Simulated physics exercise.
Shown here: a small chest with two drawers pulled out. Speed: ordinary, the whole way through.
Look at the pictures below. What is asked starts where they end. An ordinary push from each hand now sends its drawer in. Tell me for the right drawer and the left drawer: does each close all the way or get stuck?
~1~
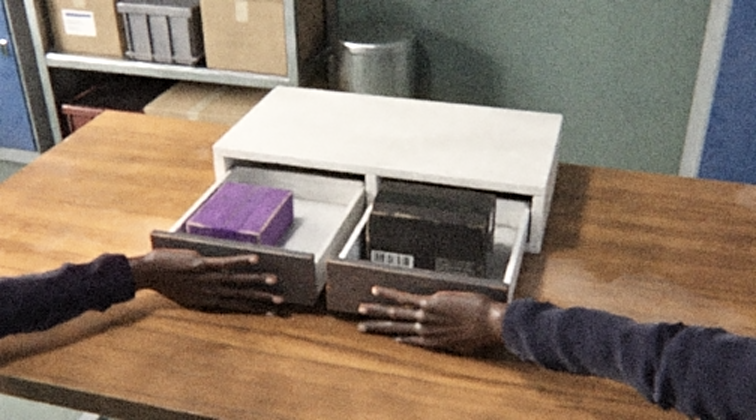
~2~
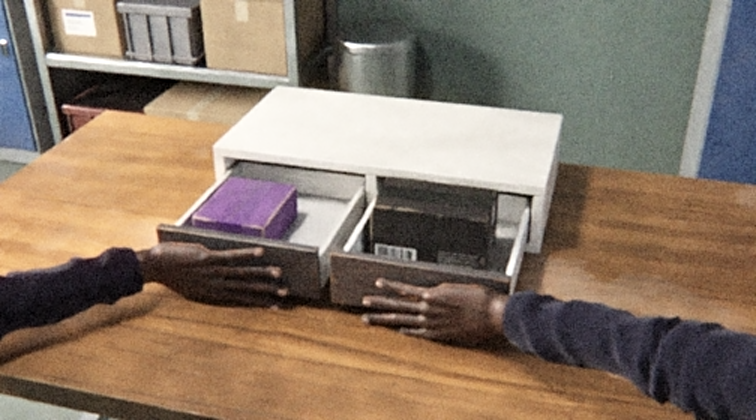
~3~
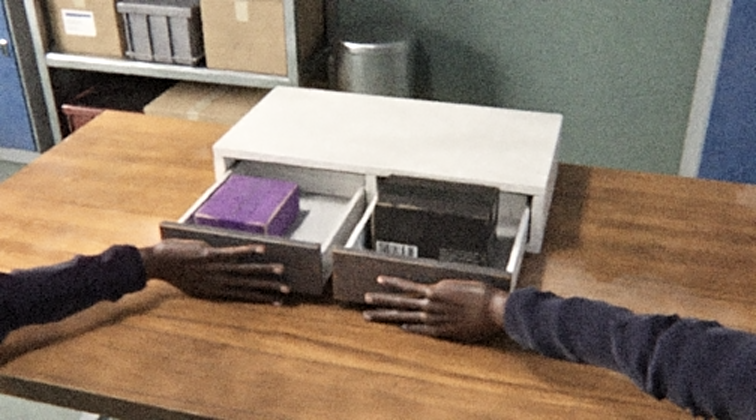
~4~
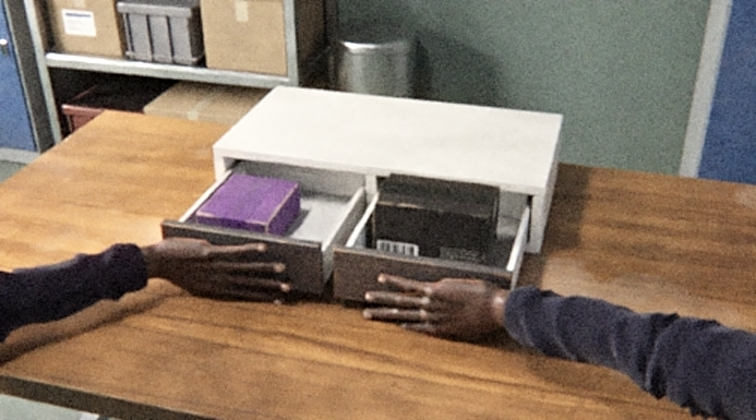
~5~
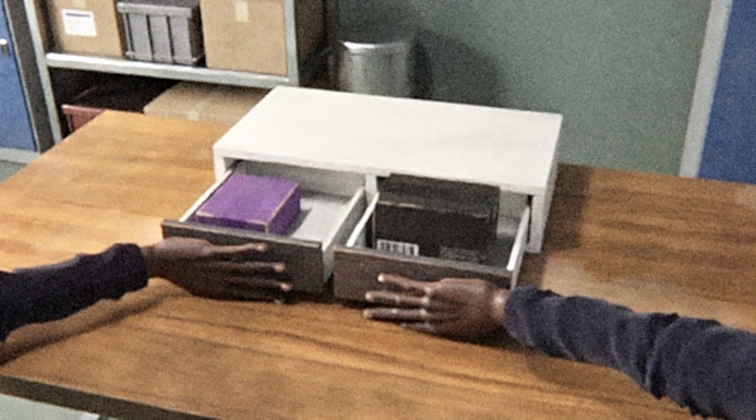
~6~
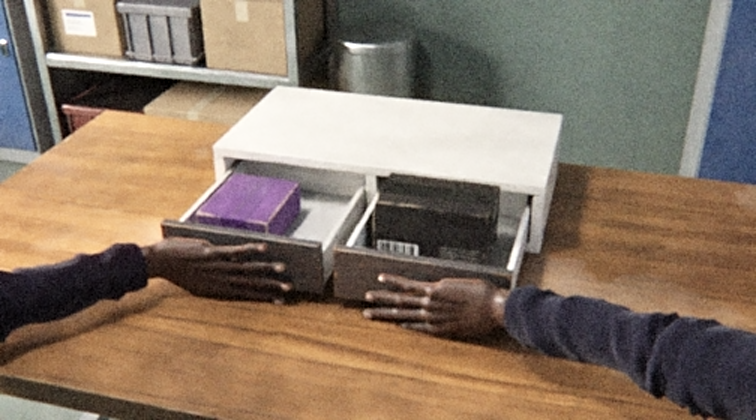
Result: The right drawer sticks. The left drawer goes home.
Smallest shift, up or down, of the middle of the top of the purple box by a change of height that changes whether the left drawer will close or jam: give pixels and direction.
Shift approx. 8 px, direction up.
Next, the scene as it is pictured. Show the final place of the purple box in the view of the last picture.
(302, 152), roughly.
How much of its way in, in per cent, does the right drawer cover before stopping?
About 50 percent.
Then, 0.48 s past the last view, right drawer about half in; left drawer starting in.
Finally, the right drawer will not close; the left drawer goes all the way in.
